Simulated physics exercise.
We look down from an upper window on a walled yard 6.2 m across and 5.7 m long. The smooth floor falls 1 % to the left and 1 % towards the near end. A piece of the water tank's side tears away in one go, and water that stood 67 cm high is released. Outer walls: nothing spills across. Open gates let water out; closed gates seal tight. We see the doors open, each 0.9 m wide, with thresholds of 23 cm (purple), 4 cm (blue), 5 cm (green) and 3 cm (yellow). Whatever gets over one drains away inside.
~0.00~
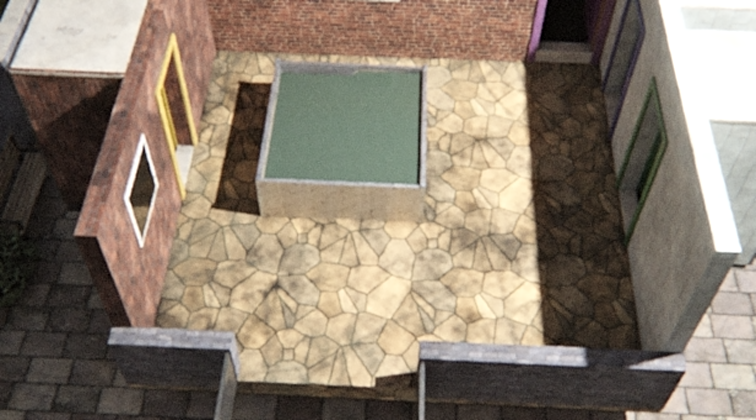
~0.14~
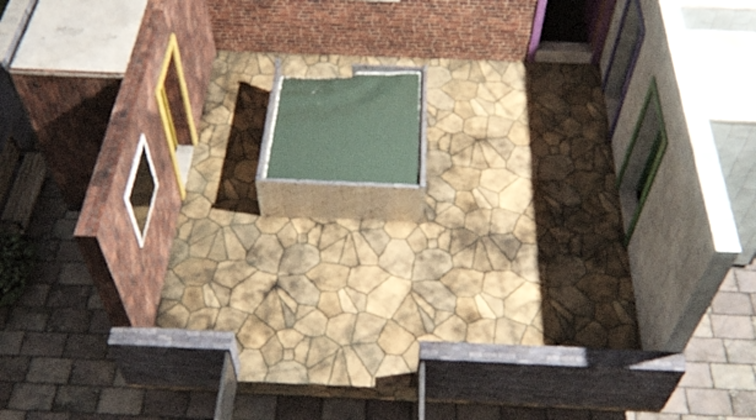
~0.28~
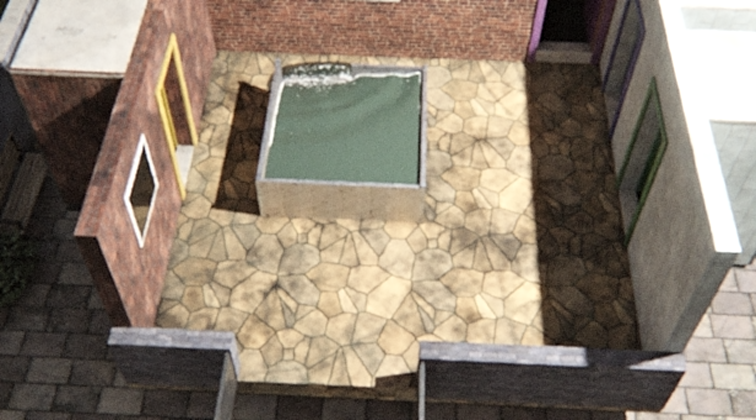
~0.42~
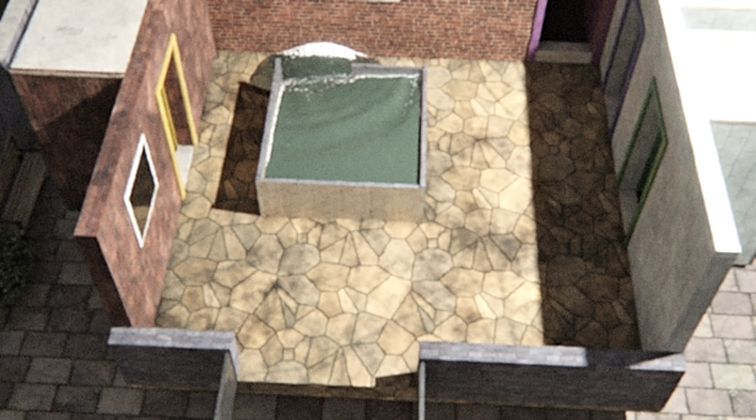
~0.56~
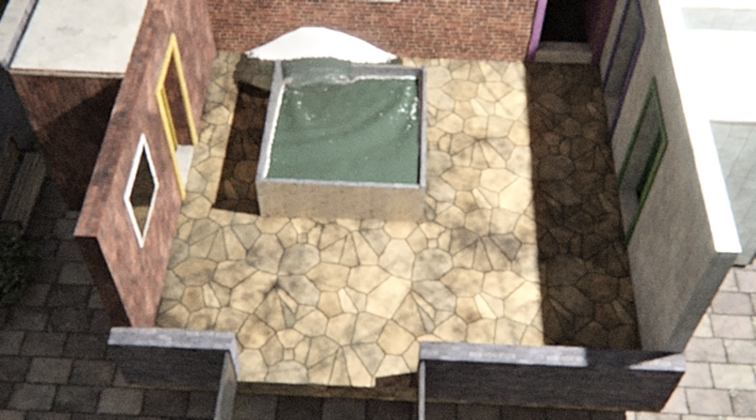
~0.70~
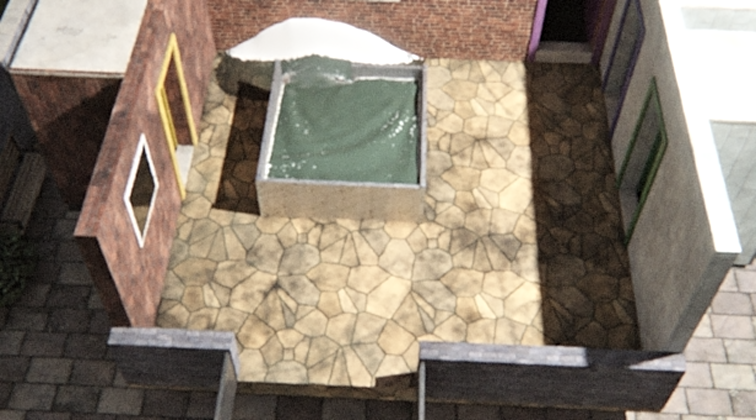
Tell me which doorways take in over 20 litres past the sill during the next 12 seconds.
Result: The purple door stops short of the limit, the blue door overruns the limit, the green door stops short of the limit, the yellow door overruns the limit.
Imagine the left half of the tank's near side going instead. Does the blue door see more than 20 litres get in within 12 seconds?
Against the limit, blue does not exceed it.
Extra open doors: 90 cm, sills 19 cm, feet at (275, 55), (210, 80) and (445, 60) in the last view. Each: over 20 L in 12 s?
More, more, less.
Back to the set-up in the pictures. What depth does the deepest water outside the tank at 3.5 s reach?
Up to near 32 cm.
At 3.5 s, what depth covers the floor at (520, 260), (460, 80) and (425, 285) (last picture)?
Reading - approx. 0 / 7 / 0 cm.
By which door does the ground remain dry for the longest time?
Last: Green.
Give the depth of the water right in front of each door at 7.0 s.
Depths in cm: Purple 8, blue 10, green 5, yellow 5.
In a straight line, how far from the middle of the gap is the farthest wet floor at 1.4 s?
Distance: Approx. 3.2 m.
After 1.4 s water covers 15 % of the floor and is deepest (62 cm) near (216, 53); purple door not reached, blue door not reached, green door not reached, yellow door not reached.
After 2.2 s water covers 35 % of the floor and is deepest (50 cm) near (216, 53); purple door 4 cm at the sill, 0 L in, blue door not reached, green door not reached, yellow door 6 cm at the sill, 0 L in.
After 3.5 s water covers 60 % of the floor and is deepest (32 cm) near (216, 53); purple door 8 cm at the sill, 0 L in, blue door 16 cm at the sill, 83 L in, green door 6 cm at the sill, 0 L in, yellow door 7 cm at the sill, 8 L in.
After 7.0 s water covers 90 % of the floor and is deepest (18 cm) near (213, 69); purple door 8 cm at the sill, 0 L in, blue door 10 cm at the sill, 223 L in, green door 5 cm at the sill, 3 L in, yellow door 5 cm at the sill, 32 L in.
After 12.0 s water covers 100 % of the floor and is deepest (13 cm) near (150, 346); purple door 4 cm at the sill, 0 L in, blue door 4 cm at the sill, 253 L in, green door 2 cm at the sill, 3 L in, yellow door 4 cm at the sill, 43 L in.
